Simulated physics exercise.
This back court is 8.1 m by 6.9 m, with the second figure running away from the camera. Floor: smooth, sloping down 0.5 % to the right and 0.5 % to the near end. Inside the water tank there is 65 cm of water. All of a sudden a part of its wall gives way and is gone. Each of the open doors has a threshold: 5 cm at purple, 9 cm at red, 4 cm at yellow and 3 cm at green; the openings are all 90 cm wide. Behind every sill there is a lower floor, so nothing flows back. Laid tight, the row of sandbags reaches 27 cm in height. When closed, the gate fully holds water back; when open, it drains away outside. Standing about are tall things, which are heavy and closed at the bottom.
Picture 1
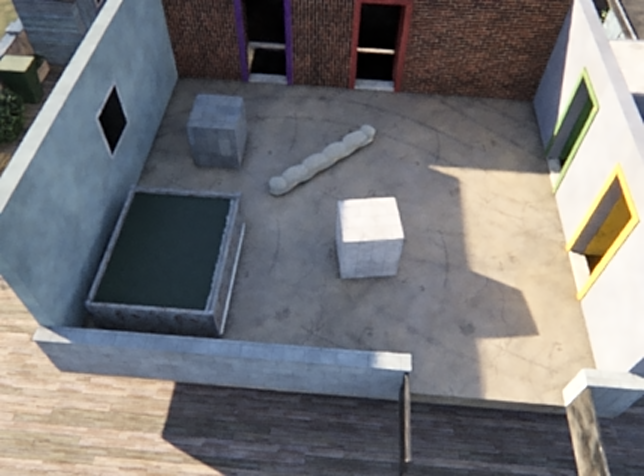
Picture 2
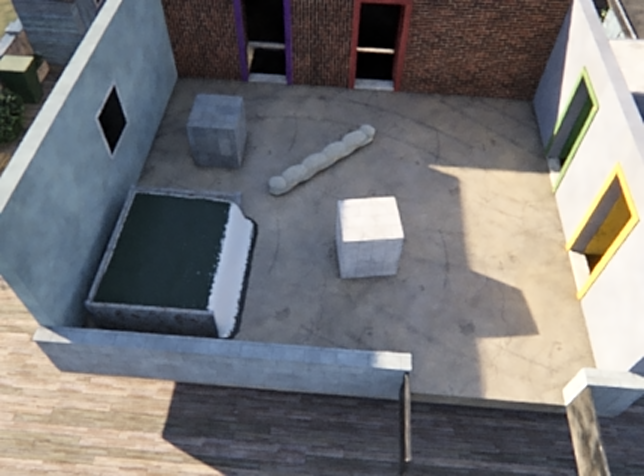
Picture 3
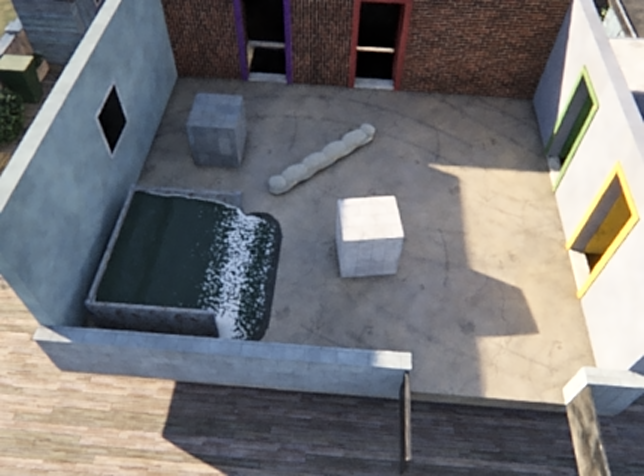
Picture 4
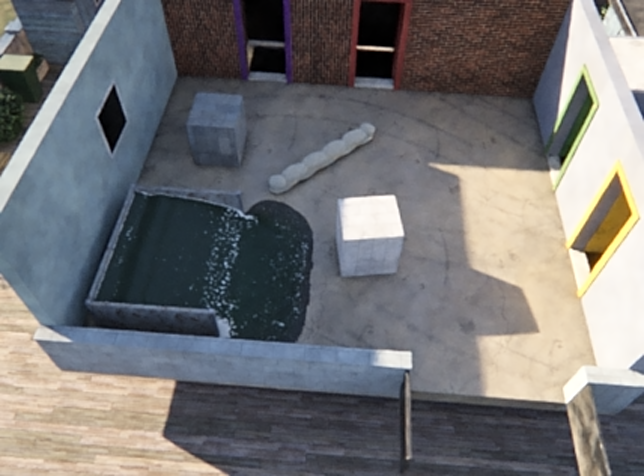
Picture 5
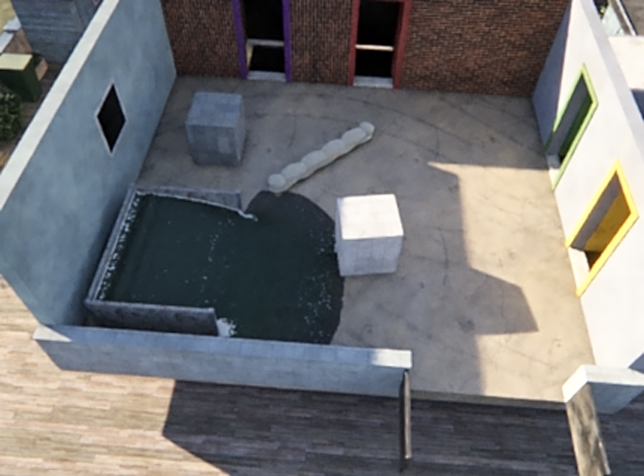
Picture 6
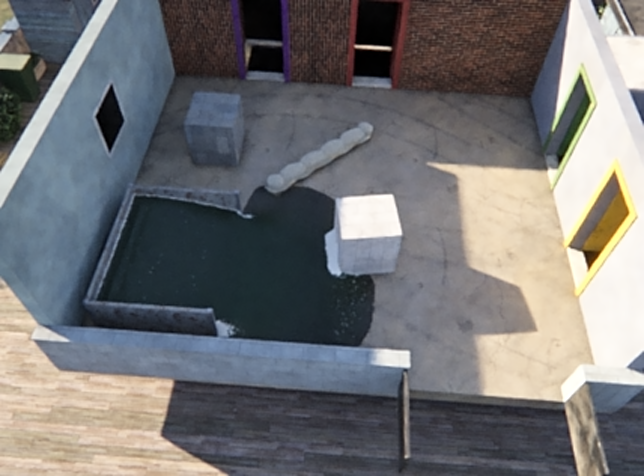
A walled back court with a pale, stained floor is seen from high above by a still camera. A dark green water tank sits at the left, with a grey block and a row of sandbags behind it, a white block near the middle, purple and red doorways in the brick wall, and green and yellow-framed openings at right. The tank's right side vanishes, and water pours out in white foam, spreading rightward in a dark sheet that reaches the sandbags and laps around the white block.
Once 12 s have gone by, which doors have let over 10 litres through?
Outcome: Purple door: Within the limit; red door: Within the limit; yellow door: Past the limit; green door: Past the limit.
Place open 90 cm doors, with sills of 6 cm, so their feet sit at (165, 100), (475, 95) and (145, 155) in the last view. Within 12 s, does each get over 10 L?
So, in the order given, it's shy of the mark, then beyond the mark, then shy of the mark.
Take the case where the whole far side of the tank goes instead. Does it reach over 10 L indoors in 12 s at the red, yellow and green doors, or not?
Red beyond, yellow short, green beyond.
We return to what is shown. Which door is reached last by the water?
It's the purple door that comes last.
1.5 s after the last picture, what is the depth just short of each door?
Door by door in cm, purple shows 0, red shows 0, yellow shows 4, green shows 0.
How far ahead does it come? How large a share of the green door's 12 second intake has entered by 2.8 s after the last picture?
About 5 per cent.
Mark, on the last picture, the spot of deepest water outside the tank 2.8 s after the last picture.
Roughly (588, 377).
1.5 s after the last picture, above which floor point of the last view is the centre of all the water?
Roughly (304, 276) in the last picture.
Then, 0.7 s after the last picture water covers 30 % of the floor and is deepest (42 cm) near (336, 262); purple door not reached, red door not reached, yellow door not reached, green door not reached.
Then, 1.5 s after the last picture water covers 45 % of the floor and is deepest (32 cm) near (336, 262); purple door not reached, red door not reached, yellow door 4 cm at the sill, 0 L in, green door not reached.
Then, 2.8 s after the last picture water covers 60 % of the floor and is deepest (26 cm) near (588, 377); purple door not reached, red door not reached, yellow door 12 cm at the sill, 17 L in, green door 7 cm at the sill, 4 L in.
Then, 6.3 s after the last picture water covers 65 % of the floor and is deepest (14 cm) near (444, 98); purple door not reached, red door 1 cm at the sill, 0 L in, yellow door 8 cm at the sill, 79 L in, green door 9 cm at the sill, 56 L in.
Then, 11.3 s after the last picture water covers 95 % of the floor and is deepest (7 cm) near (578, 387); purple door 2 cm at the sill, 0 L in, red door 4 cm at the sill, 0 L in, yellow door 6 cm at the sill, 100 L in, green door 6 cm at the sill, 139 L in.
